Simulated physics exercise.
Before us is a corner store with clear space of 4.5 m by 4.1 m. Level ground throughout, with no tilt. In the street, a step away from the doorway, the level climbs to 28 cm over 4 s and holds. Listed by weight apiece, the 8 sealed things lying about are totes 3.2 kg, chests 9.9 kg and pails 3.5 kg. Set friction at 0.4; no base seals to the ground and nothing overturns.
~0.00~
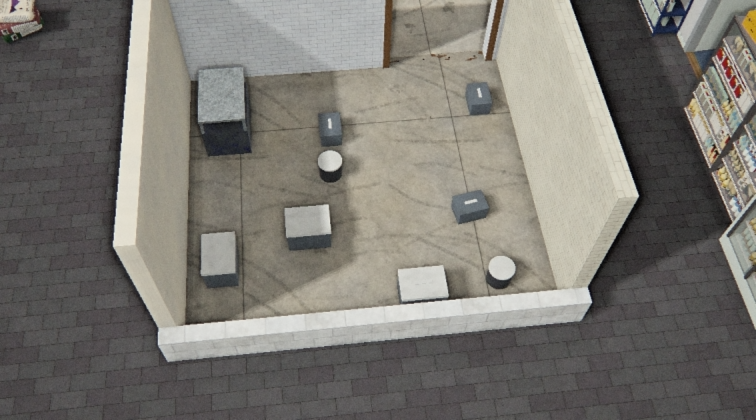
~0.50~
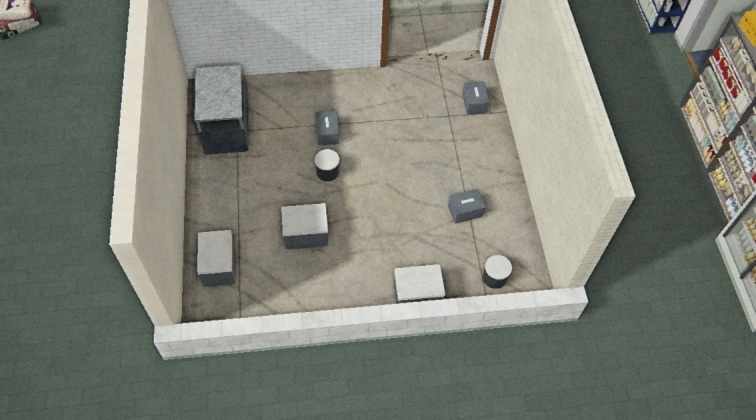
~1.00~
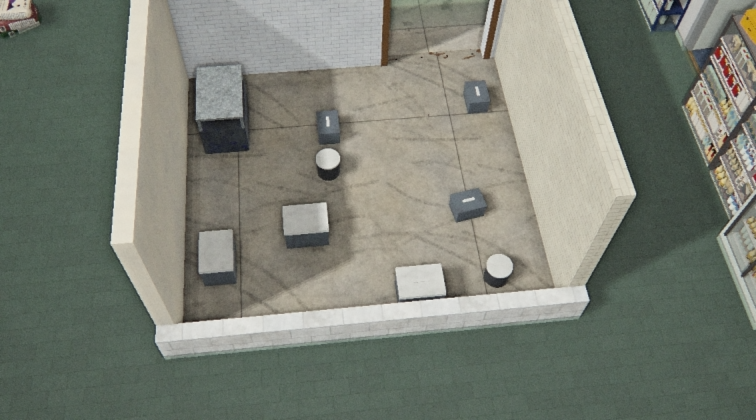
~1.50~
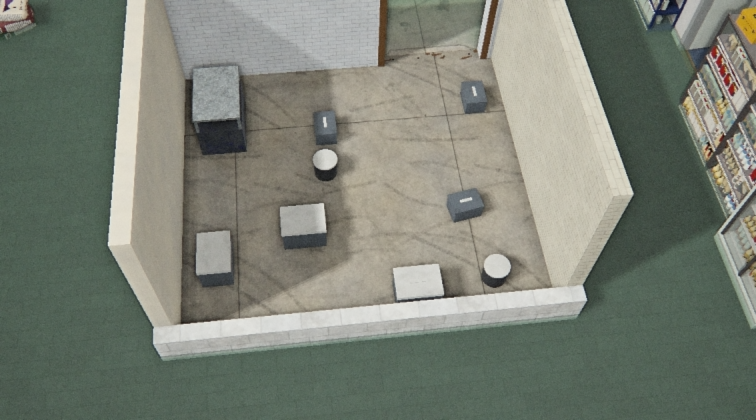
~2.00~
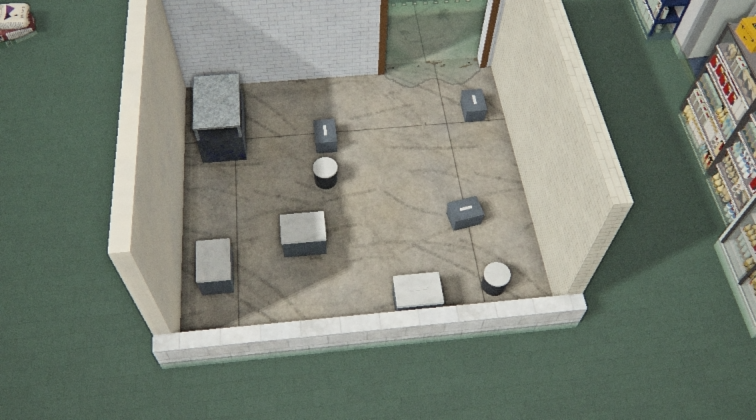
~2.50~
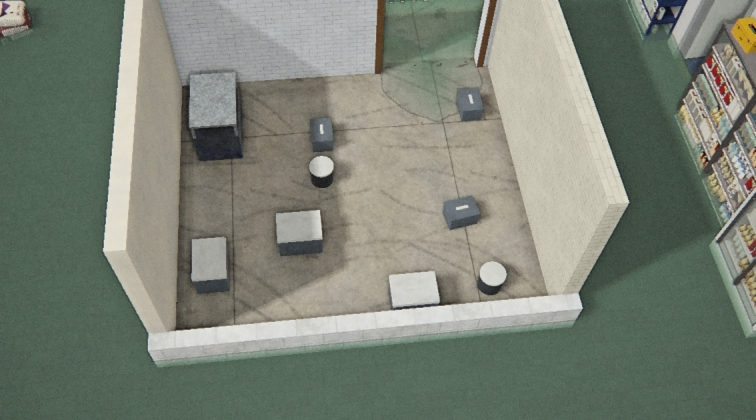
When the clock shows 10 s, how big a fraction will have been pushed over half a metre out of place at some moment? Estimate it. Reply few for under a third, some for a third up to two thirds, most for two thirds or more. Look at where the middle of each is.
Most.
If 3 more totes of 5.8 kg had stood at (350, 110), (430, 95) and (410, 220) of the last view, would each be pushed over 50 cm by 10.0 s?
Taking them in order, the first is within that distance, the second is beyond that distance and the third is beyond that distance.
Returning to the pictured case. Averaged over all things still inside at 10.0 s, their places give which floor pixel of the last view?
I'd put it around (265, 213).
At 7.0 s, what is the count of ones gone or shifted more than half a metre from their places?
I make it 6 by then.
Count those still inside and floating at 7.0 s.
4.
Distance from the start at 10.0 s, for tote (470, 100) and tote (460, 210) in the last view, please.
Respectively 300 and 250 cm.
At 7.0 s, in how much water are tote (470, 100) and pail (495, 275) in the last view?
Roughly 21 and 19 cm.
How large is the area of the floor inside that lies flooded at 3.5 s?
Roughly 4.0 m2 of it is wet.
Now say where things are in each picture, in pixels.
The first frame shows a tote at (330, 124) rests on the ground; a chest at (423, 282), on the bottom; water covers 0.0 m2; 0 of 8 have shifted.
The second frame shows a tote at (327, 123) rests on the ground; a chest at (420, 281), on the bottom; 0.0 m2 under water; 0 of 8 have shifted.
The third frame shows a tote at (328, 122) rests on the ground; a chest at (421, 280), on the bottom; 0.0 m2 under water; 0 of 8 have shifted.
The fourth frame shows a tote at (325, 123), on the bottom; a chest at (418, 281) rests on the ground; 0.0 m2 under water; 0 of 8 have shifted.
The fifth frame shows a tote at (325, 131) rests on the ground; a chest at (418, 289) rests on the ground; 0.2 m2 under water; 0 of 8 have shifted.
The sixth frame shows a tote at (322, 130), on the bottom; a chest at (414, 288), on the bottom; water covers 1.0 m2; 0 of 8 have shifted.
After 3.5 s 0 of 8 are over 50 cm from their spots; 0 afloat.
After 4.5 s 2 of 8 are over 50 cm from their spots; 1 afloat.
After 7.0 s 6 of 8 are over 50 cm from their spots; 4 afloat.
After 10.0 s 7 of 8 are over 50 cm from their spots, and 7 have been at some point; 8 afloat.
